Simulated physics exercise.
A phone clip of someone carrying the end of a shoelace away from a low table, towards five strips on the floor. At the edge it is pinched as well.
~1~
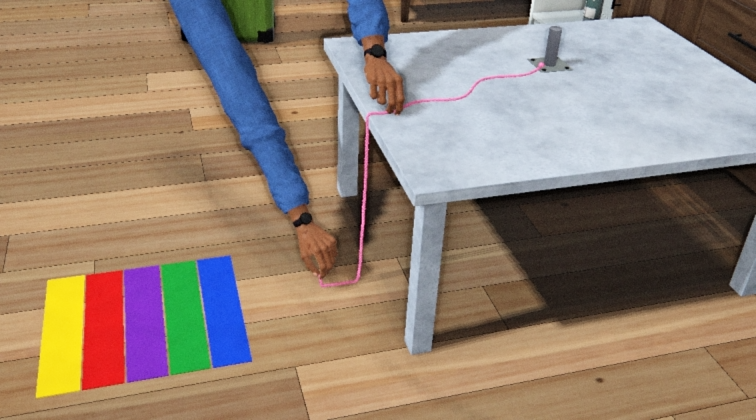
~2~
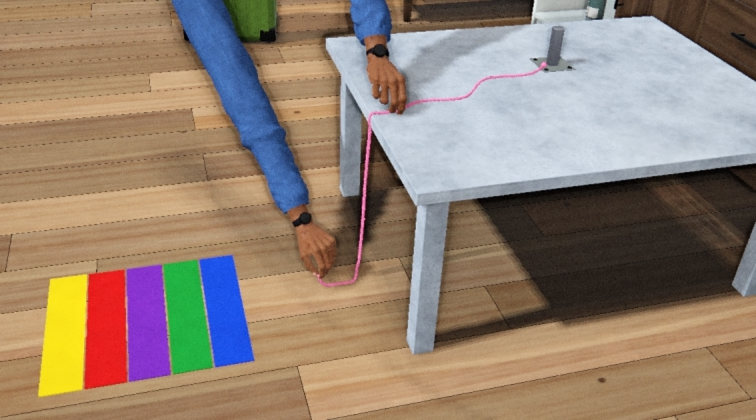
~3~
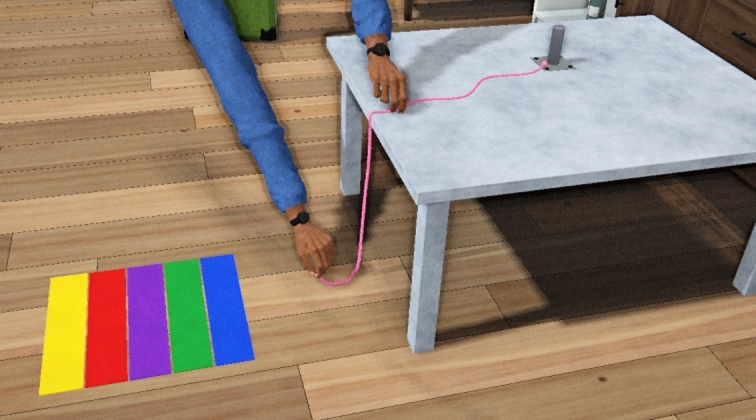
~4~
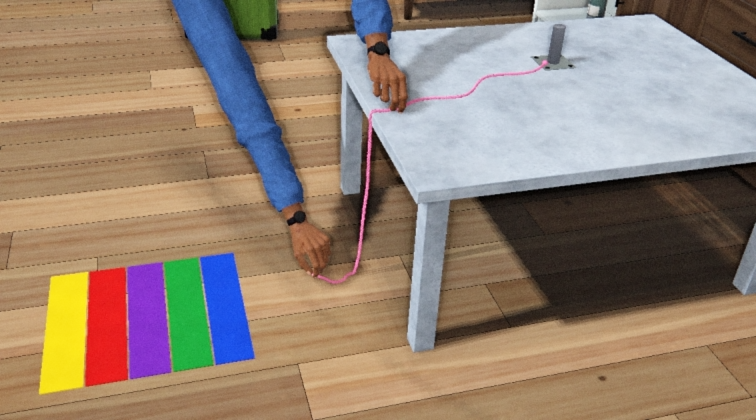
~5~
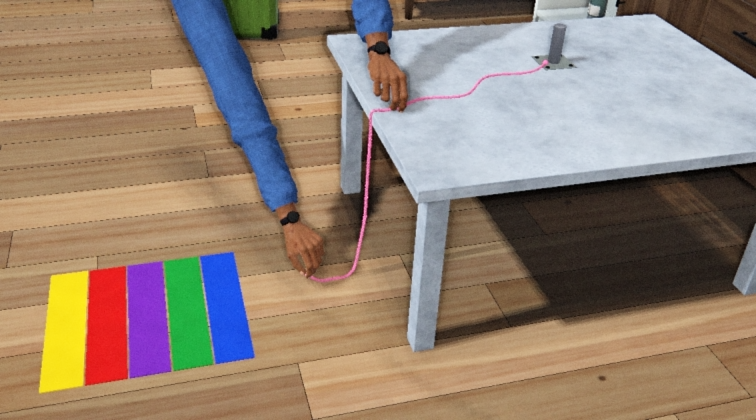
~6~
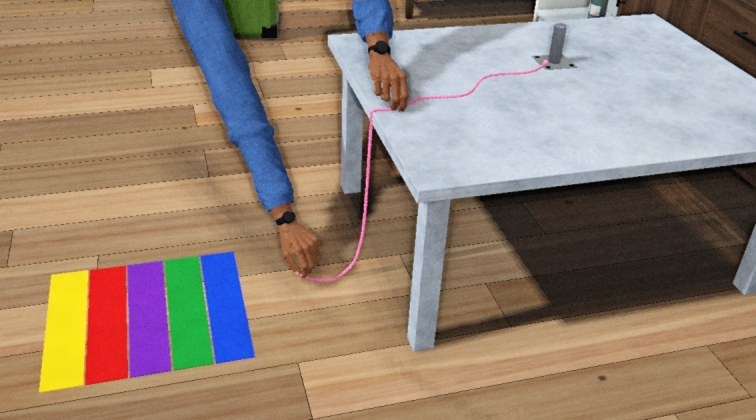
Hands pinching a pink shoelace at a low table's edge and near the floor, the lower one edging slightly left.
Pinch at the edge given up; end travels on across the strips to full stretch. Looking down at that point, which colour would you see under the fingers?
You would see green.
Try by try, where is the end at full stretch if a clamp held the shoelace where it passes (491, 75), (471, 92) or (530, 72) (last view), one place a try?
Try 1: (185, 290); try 2: (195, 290); try 3: (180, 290).
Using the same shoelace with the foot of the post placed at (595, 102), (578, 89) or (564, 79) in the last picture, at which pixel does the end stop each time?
In pixels, the answers are (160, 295), (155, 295) and (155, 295).
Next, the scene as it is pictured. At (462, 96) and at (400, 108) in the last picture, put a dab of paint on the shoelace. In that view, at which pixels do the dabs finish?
End positions: About (437, 87) and about (374, 101).
Soon after, end near (249, 282); short of the strips.
Then, end near (204, 288); over green.
At full stretch, end near (177, 292); over green. It gets as far as the green strip.
